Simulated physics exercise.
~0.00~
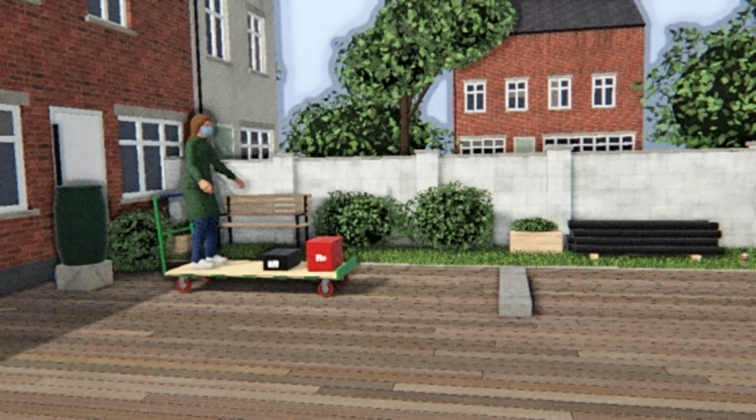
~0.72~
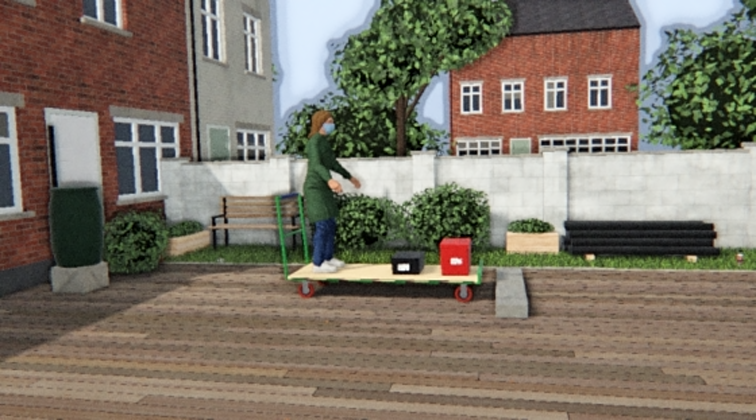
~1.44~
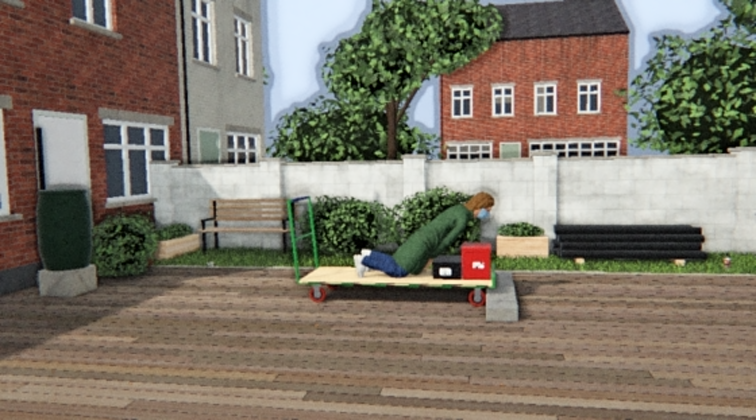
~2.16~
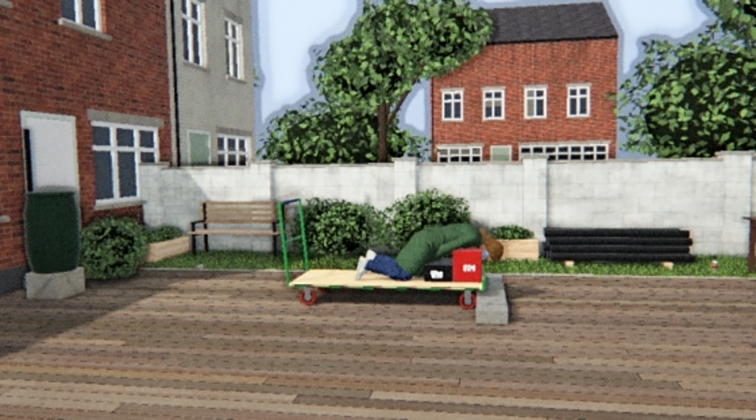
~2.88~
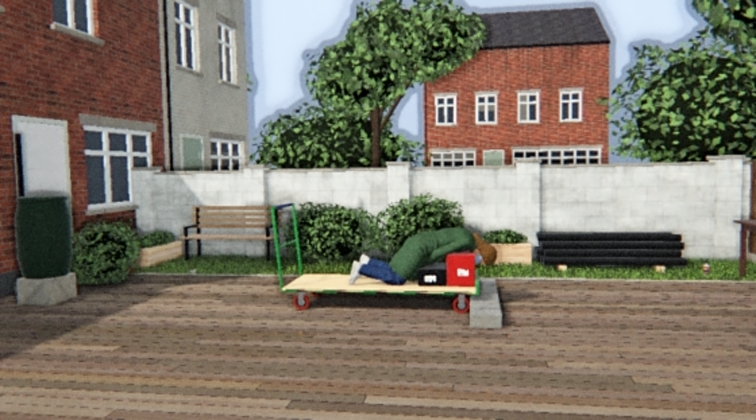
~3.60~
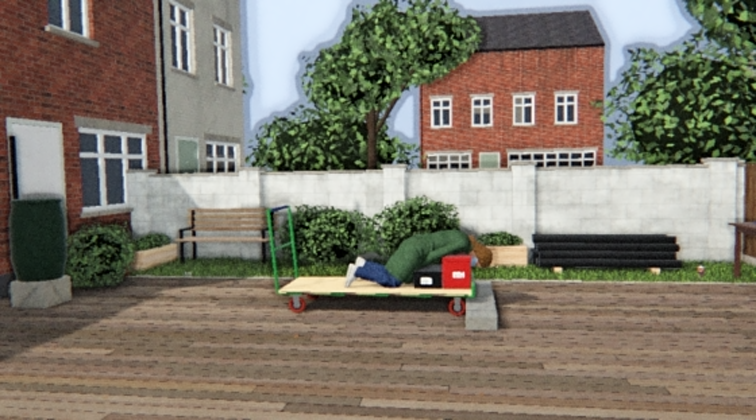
A masked person in a green coat rode a flat trolley rightward across a paved yard until it stopped at a low kerb, then pitched forward and folded over the black and red boxes, ending slumped face down with hips still over the deck.
